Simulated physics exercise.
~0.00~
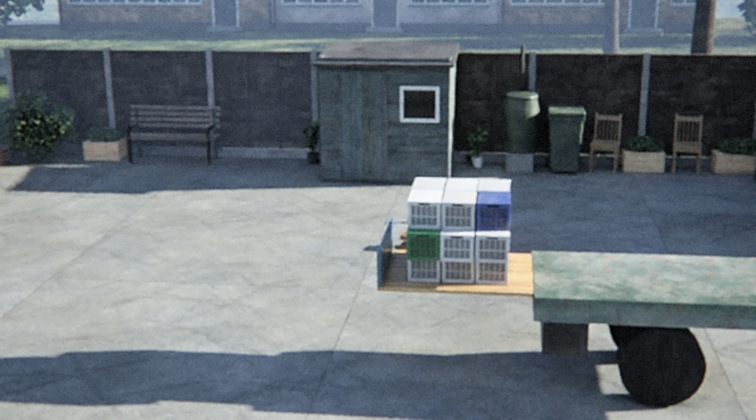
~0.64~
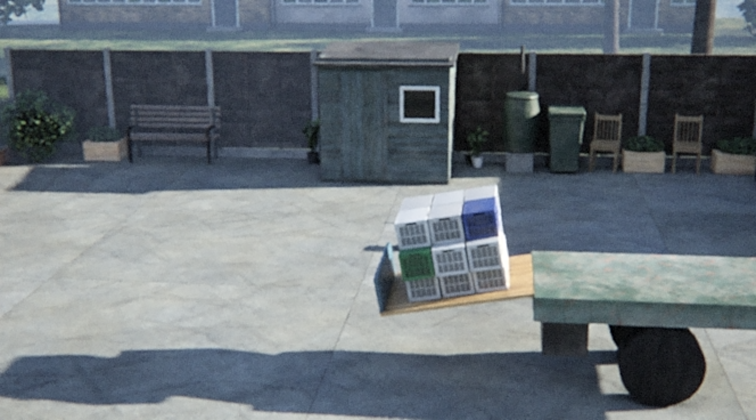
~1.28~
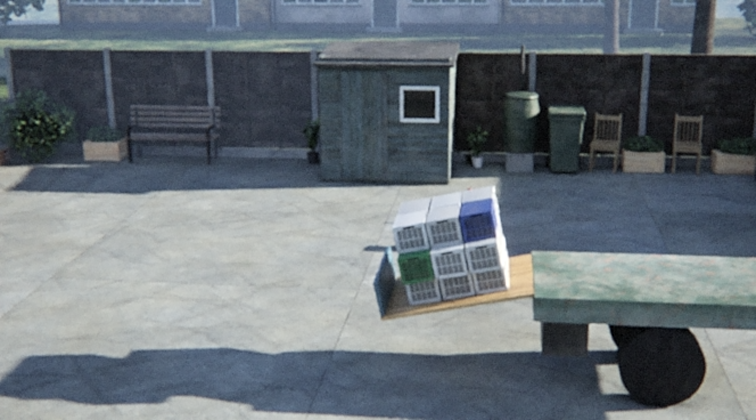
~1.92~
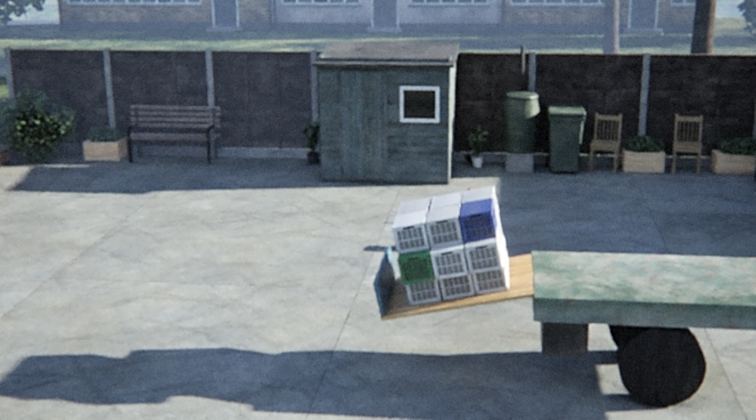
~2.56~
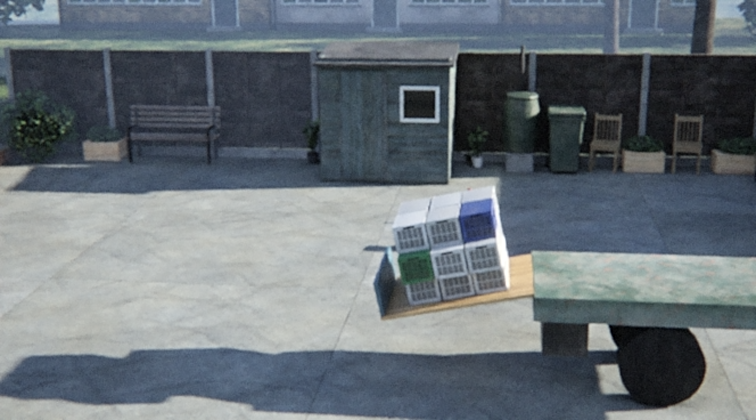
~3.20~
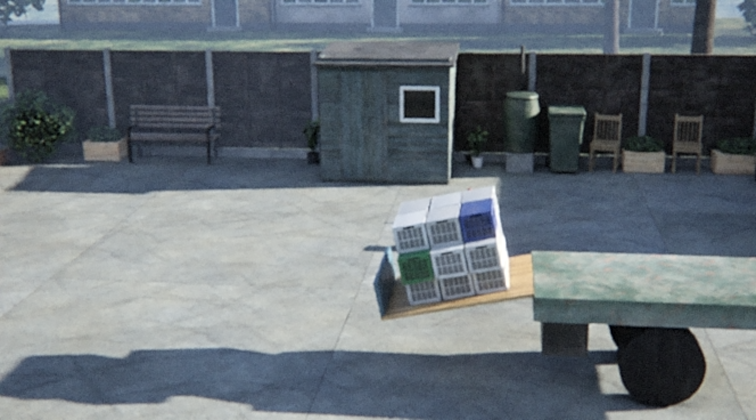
The video shows stacked white crates, with one green and one blue, on a wooden flap beside a flat-bed in a paved yard. The flap tilts slightly down to the left, the crates lean and shift with it, and all stay stacked on it, at rest.
